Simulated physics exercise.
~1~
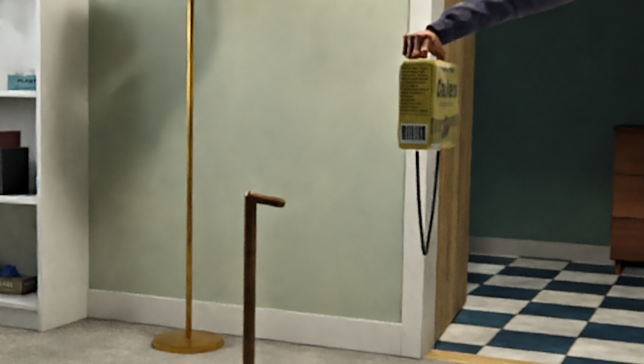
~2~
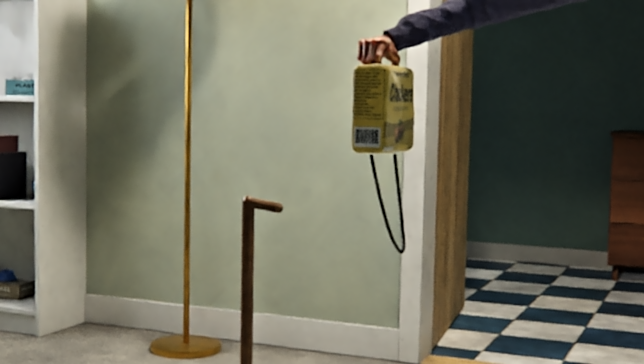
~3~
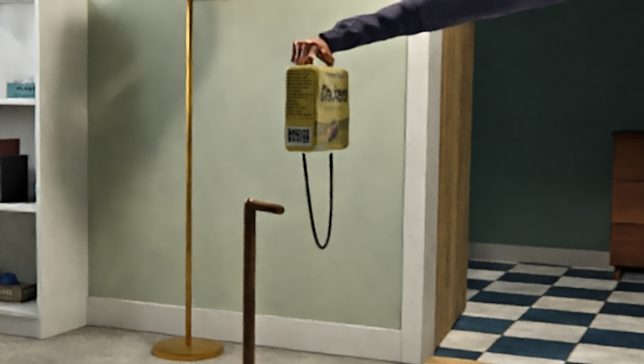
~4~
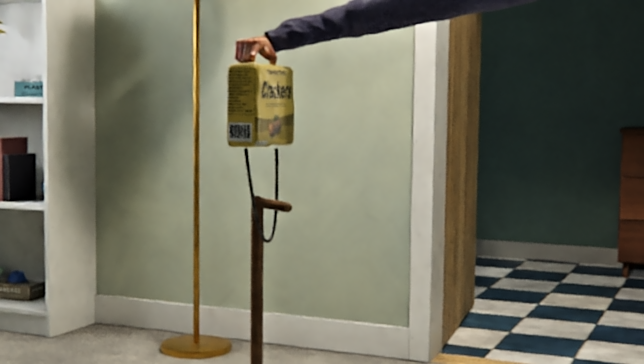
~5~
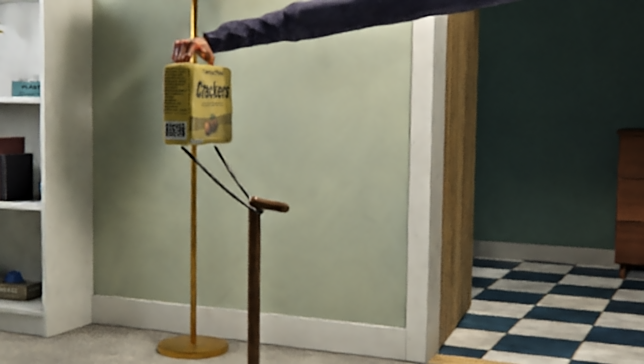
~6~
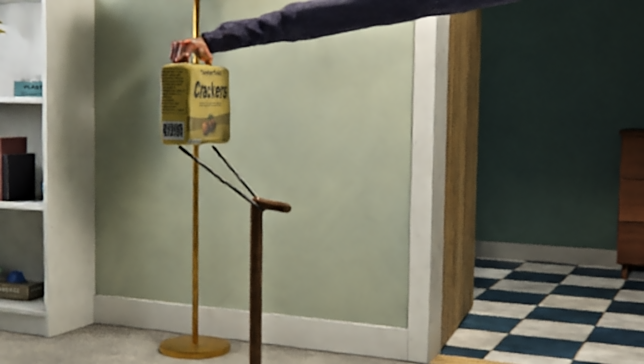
A hand carries a yellow bag left past a stand until its loop catches tight.
